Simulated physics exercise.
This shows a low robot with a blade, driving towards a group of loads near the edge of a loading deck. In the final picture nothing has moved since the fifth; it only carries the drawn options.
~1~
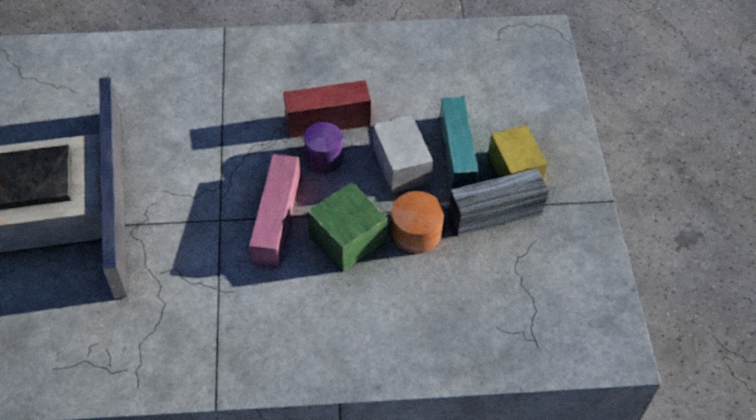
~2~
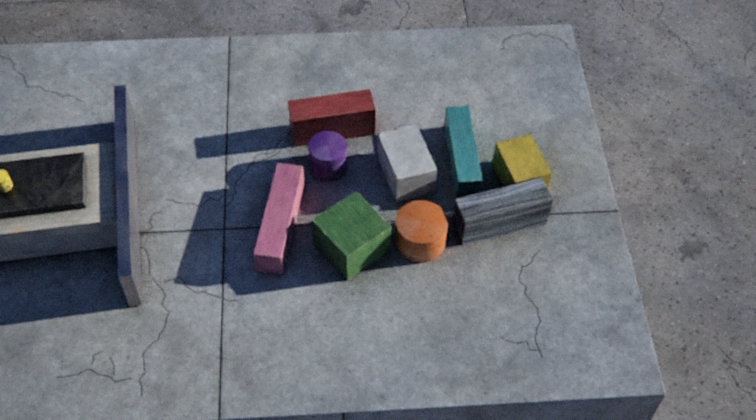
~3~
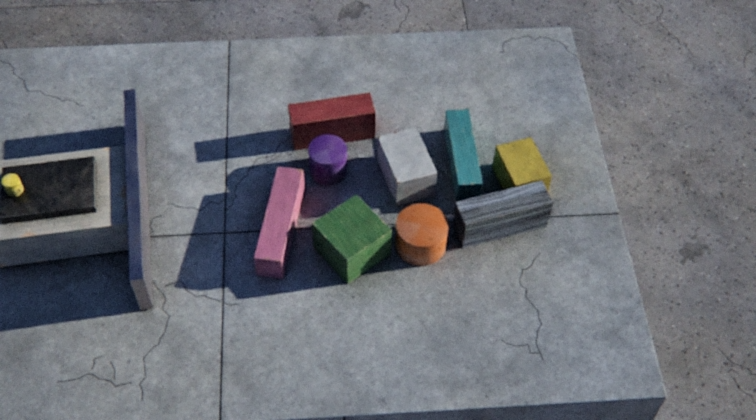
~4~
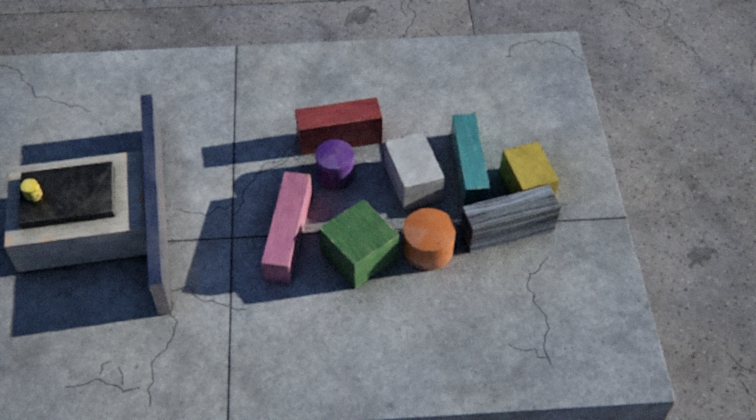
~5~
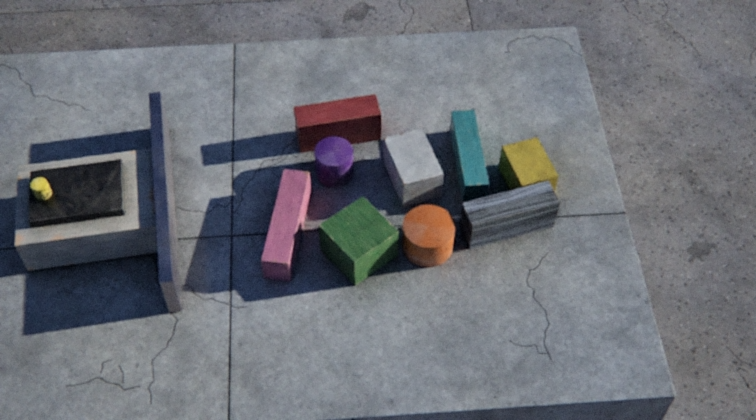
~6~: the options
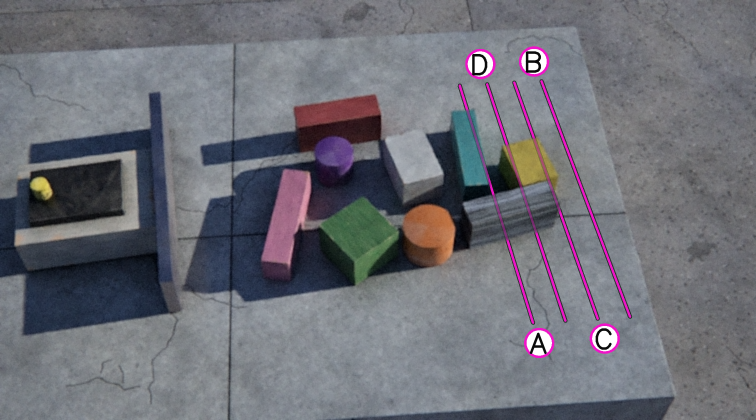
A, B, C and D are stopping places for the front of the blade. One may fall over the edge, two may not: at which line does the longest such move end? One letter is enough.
The farthest such stop is A.
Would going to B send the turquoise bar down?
Yes.
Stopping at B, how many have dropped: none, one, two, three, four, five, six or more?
In all, six or more.
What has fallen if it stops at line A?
The grey stick goes over.
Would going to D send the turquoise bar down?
By then, no.
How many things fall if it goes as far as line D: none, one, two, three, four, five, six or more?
In all, three.
On the marked copy, A at (493, 194); B at (582, 189); C at (552, 190); D at (523, 192).
Following A. Soon after the start, robot (205, 184); pink bar (306, 222); yellow crate (528, 172).
Later, robot (327, 177); grey stick (577, 196); orange canister (529, 239).
In the end, robot (420, 172); grey stick over the edge; orange canister (626, 251); one fallen.
As for the rest, B drops six; C drops four; D drops three.
